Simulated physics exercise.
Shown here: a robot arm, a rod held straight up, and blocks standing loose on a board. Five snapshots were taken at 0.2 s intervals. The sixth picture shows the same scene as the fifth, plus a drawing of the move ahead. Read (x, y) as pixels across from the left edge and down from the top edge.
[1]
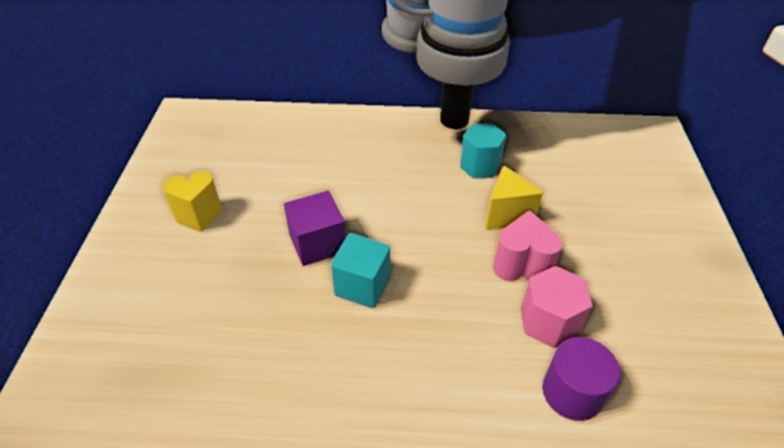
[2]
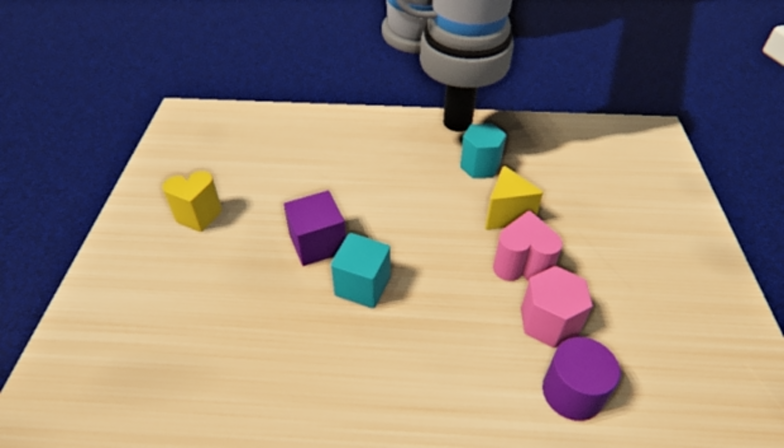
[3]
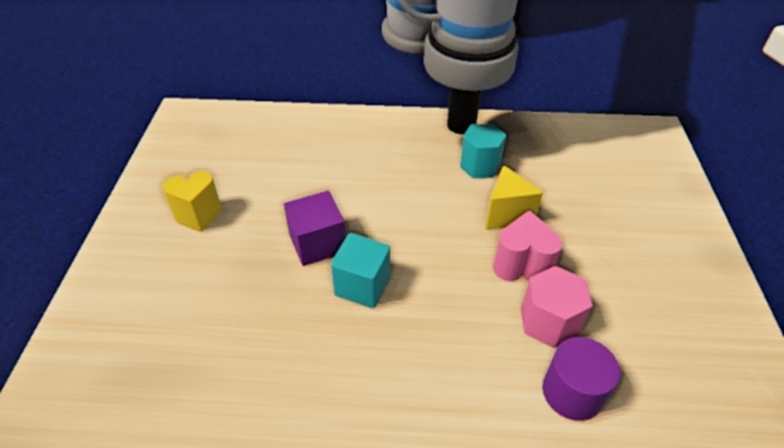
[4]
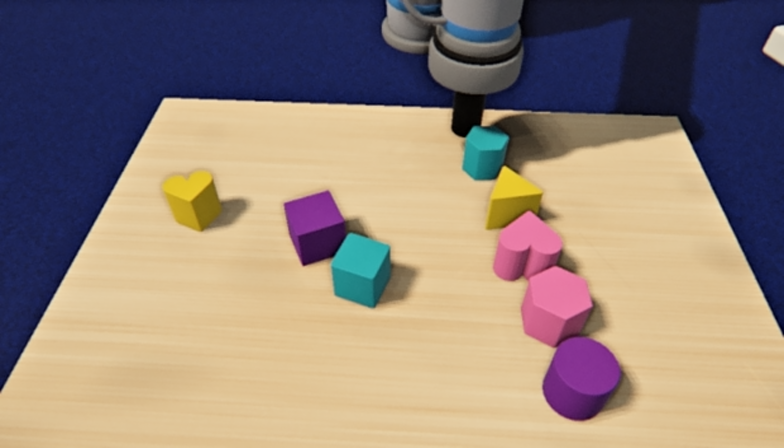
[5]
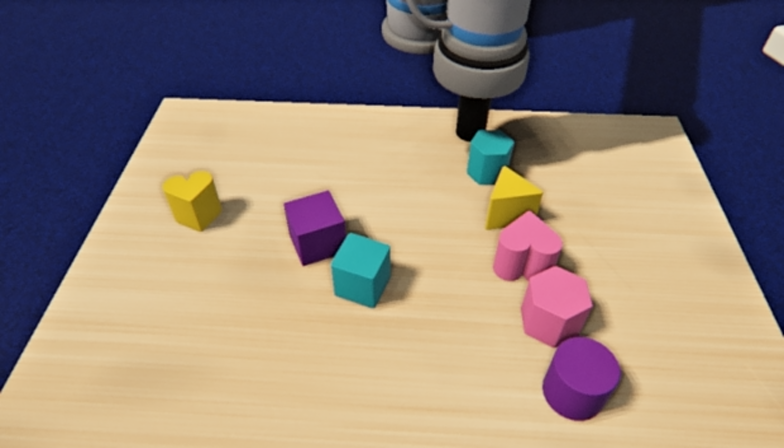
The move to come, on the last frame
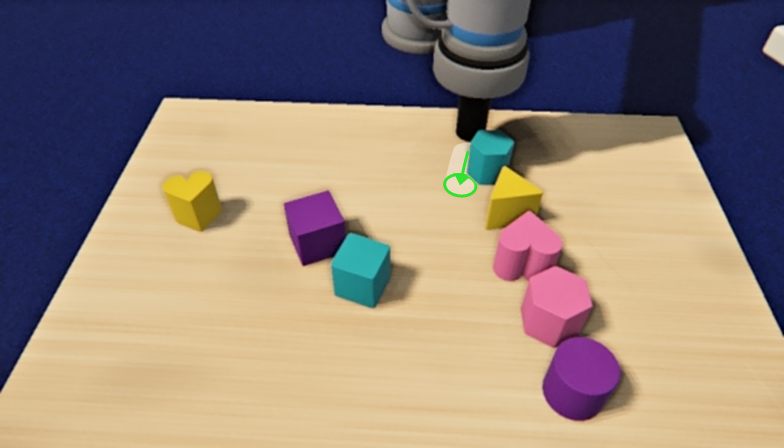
On a light wooden board scattered with colorful blocks, a robot arm's upright black rod moved slightly right and toward the viewer, nudging the turquoise hexagon a little toward the yellow triangle.
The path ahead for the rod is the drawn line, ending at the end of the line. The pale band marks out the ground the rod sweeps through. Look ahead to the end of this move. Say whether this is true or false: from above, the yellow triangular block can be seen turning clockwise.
True.
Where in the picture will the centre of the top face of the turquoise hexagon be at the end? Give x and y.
I'd place it at (501, 160), taking the centre of its top.
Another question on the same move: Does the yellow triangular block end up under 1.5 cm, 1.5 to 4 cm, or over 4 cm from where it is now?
Up to 1.5 cm.
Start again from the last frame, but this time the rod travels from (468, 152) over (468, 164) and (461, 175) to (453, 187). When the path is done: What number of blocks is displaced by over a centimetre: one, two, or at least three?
Only one block.
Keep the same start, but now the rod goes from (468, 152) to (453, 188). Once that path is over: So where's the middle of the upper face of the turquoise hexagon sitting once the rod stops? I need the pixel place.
Located at (496, 156).
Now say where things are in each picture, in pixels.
Rod tip at (455, 121); block tops, turquoise hexagon at (485, 135); yellow triangular block at (513, 185), in the first frame.
Rod at (458, 123); blocks unchanged, in the second frame.
Rod at (461, 126); blocks unchanged, in the third frame.
Rod at (466, 129); turquoise hexagon at (487, 137), in the fourth frame.
Rod at (470, 133); turquoise hexagon at (492, 141); yellow triangular block at (513, 185), in the fifth frame.
Path on the board, straight from (468, 152) to (460, 185).
What follows on the original path. Halfway along, rod at (466, 150); turquoise hexagon at (496, 153), turned 40° anticlockwise.
At the end, rod at (463, 166); turquoise hexagon at (501, 160), turned 70° anticlockwise; yellow triangular block at (520, 189), turned 20° clockwise.
